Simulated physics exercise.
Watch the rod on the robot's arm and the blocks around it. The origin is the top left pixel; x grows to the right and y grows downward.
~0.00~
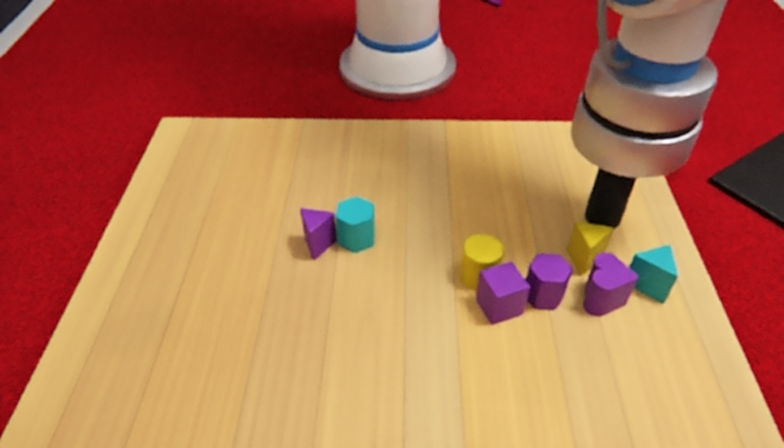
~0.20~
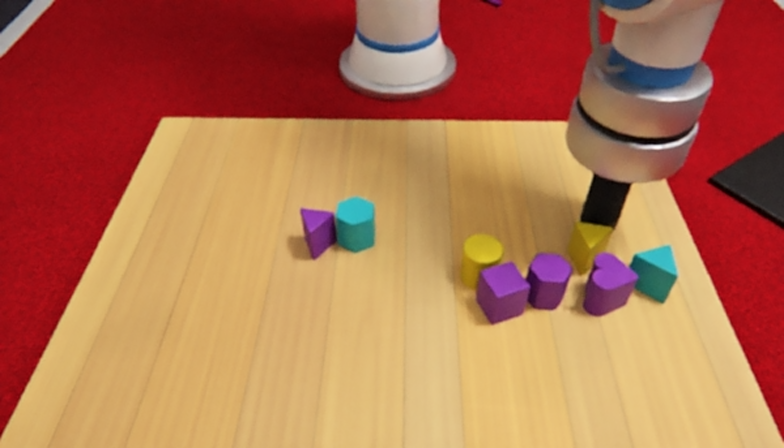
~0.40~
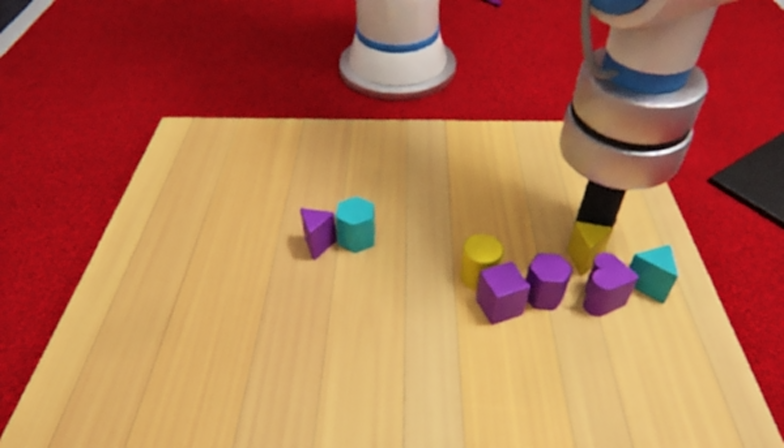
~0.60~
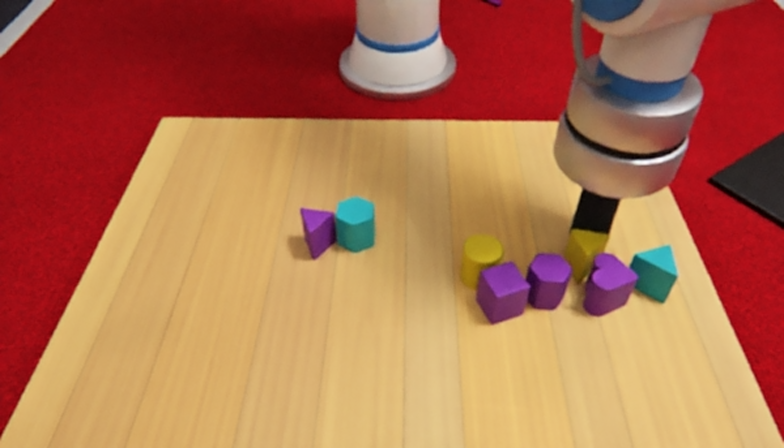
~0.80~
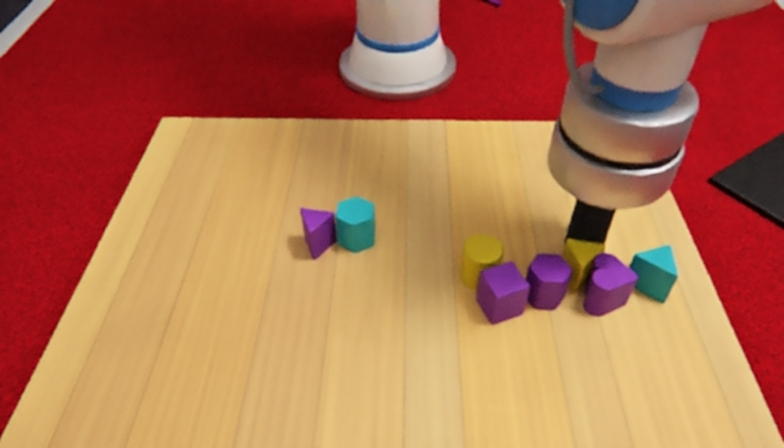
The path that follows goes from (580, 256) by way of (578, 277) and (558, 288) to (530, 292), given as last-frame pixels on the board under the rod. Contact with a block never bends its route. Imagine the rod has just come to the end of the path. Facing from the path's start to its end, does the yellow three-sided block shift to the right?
No, that is not what happens.
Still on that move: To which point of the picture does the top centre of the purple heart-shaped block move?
Final place: (622, 292).
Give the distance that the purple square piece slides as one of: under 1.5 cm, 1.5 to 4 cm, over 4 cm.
The block winds up 1.5 to 4 cm from where it is now.
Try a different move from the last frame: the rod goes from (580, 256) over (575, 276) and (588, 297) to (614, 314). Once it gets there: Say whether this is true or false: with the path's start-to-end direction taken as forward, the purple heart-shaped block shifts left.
The statement is correct.
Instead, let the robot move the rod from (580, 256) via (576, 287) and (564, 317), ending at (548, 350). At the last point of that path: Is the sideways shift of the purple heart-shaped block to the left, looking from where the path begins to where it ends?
Final answer: Yes.
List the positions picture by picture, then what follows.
Rod tip at (602, 219); block tops, purple square piece at (505, 278); purple hexagonal block at (551, 267); yellow three-sided block at (593, 232); purple heart-shaped block at (612, 271), in the first picture.
Rod at (598, 224); blocks unchanged, in the second picture.
Rod at (593, 230); blocks unchanged, in the third picture.
Rod at (588, 237); yellow three-sided block at (590, 239), in the fourth picture.
Rod at (586, 249); purple square piece at (505, 278); purple hexagonal block at (551, 267); yellow three-sided block at (586, 249); purple heart-shaped block at (612, 271), in the fifth picture.
On the path given first. Halfway along, rod at (573, 276); purple square piece at (501, 279); purple hexagonal block at (541, 275), turned 25° clockwise; yellow three-sided block at (575, 280); purple heart-shaped block at (622, 291), turned 55° anticlockwise.
At the end, rod at (532, 283); purple square piece at (486, 285), turned 35° clockwise; purple hexagonal block at (527, 293), turned 25° clockwise; yellow three-sided block at (570, 289); purple heart-shaped block at (622, 292), turned 55° anticlockwise.
